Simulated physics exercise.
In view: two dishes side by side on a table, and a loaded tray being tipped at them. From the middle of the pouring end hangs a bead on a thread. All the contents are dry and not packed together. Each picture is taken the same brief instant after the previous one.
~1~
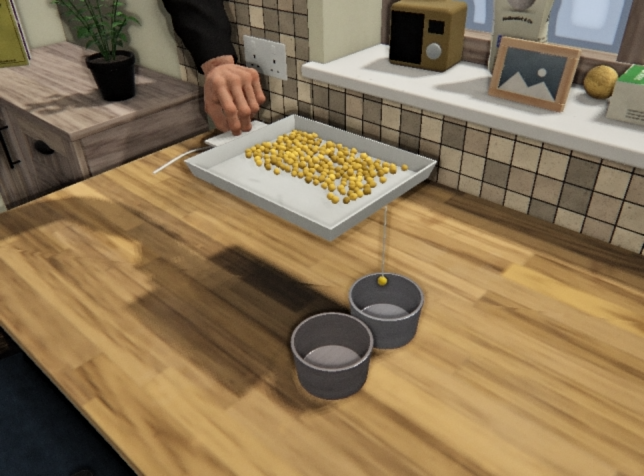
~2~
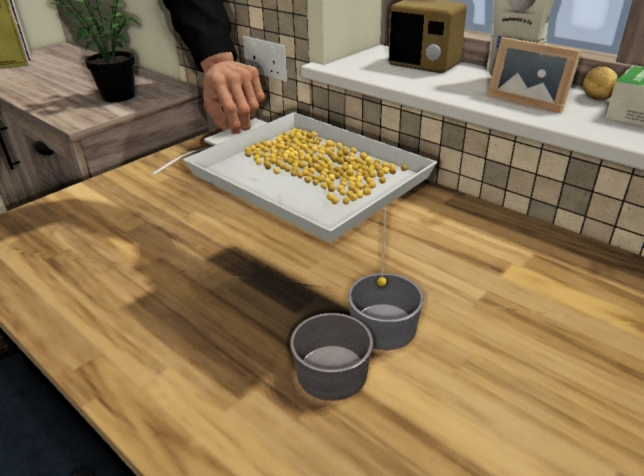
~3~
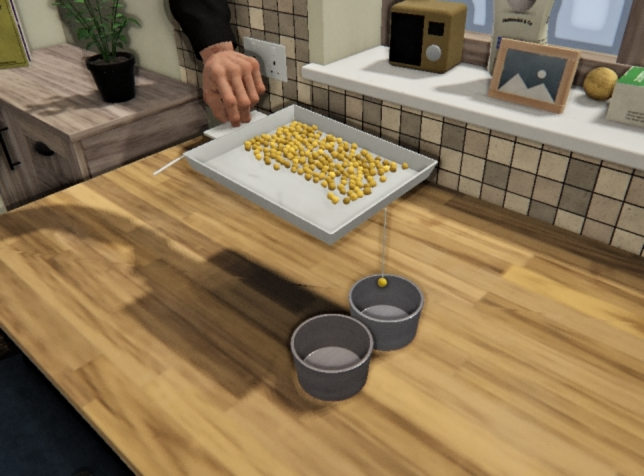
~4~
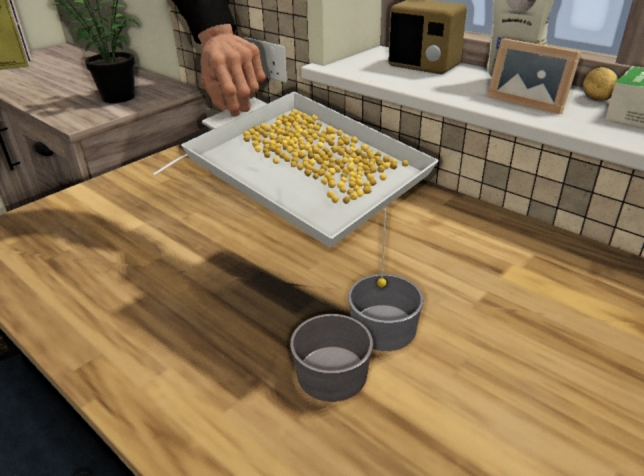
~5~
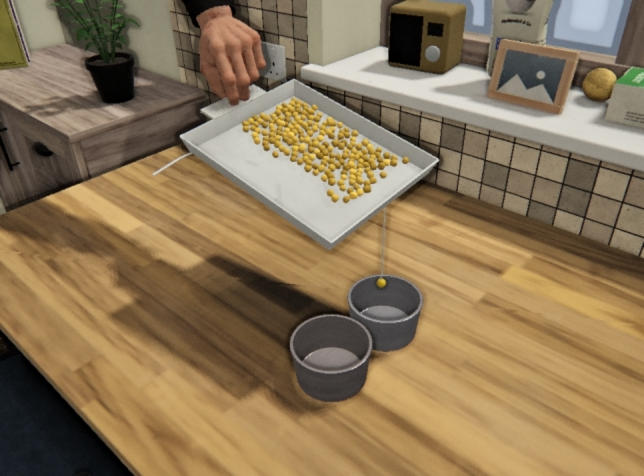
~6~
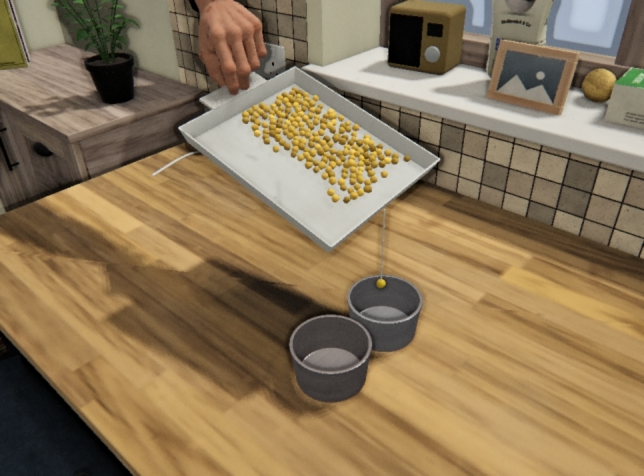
We see a hand holding a pale tray of small yellow balls above two grey dishes on a wooden surface; the hand gradually raises the tray's far end, steepening its tilt, while the balls stay clustered on it.
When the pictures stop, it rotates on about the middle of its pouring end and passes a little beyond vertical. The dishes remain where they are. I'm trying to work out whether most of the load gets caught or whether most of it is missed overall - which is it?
Most of it gets caught.
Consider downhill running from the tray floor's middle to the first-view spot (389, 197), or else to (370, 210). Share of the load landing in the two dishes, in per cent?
In turn, 10 percent and then 40 percent.
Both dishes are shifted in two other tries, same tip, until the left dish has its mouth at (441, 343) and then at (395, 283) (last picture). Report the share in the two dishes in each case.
Respectively 10 % and 0 %.
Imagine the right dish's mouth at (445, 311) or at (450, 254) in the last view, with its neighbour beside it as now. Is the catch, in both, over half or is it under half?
The pair would catch the lesser share the first time and the lesser share the second time.
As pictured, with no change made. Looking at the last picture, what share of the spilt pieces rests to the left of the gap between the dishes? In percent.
I reckon around 10 per cent.
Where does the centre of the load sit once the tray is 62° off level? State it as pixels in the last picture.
In the last view, the load is centred near (347, 205).
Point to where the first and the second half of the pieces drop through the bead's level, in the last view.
The first part at (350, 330); the rest at (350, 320).
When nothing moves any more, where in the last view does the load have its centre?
I'd put the middle somewhere around (342, 370).
Shortly afterwards, tray tipped steeply; all but a few on the tray; only a few in the left dish; only a few outside both; a little in the air.
Next, tray tipped past a quarter turn; near two thirds on the tray; near a quarter in the left dish; a little outside both; a little in the air.
Some moments later, tray tipped past a quarter turn; near two thirds in the left dish; a little in the right dish; near a quarter outside both.
In the end, tray tipped past a quarter turn; near two thirds in the left dish; a little in the right dish; near a quarter outside both.
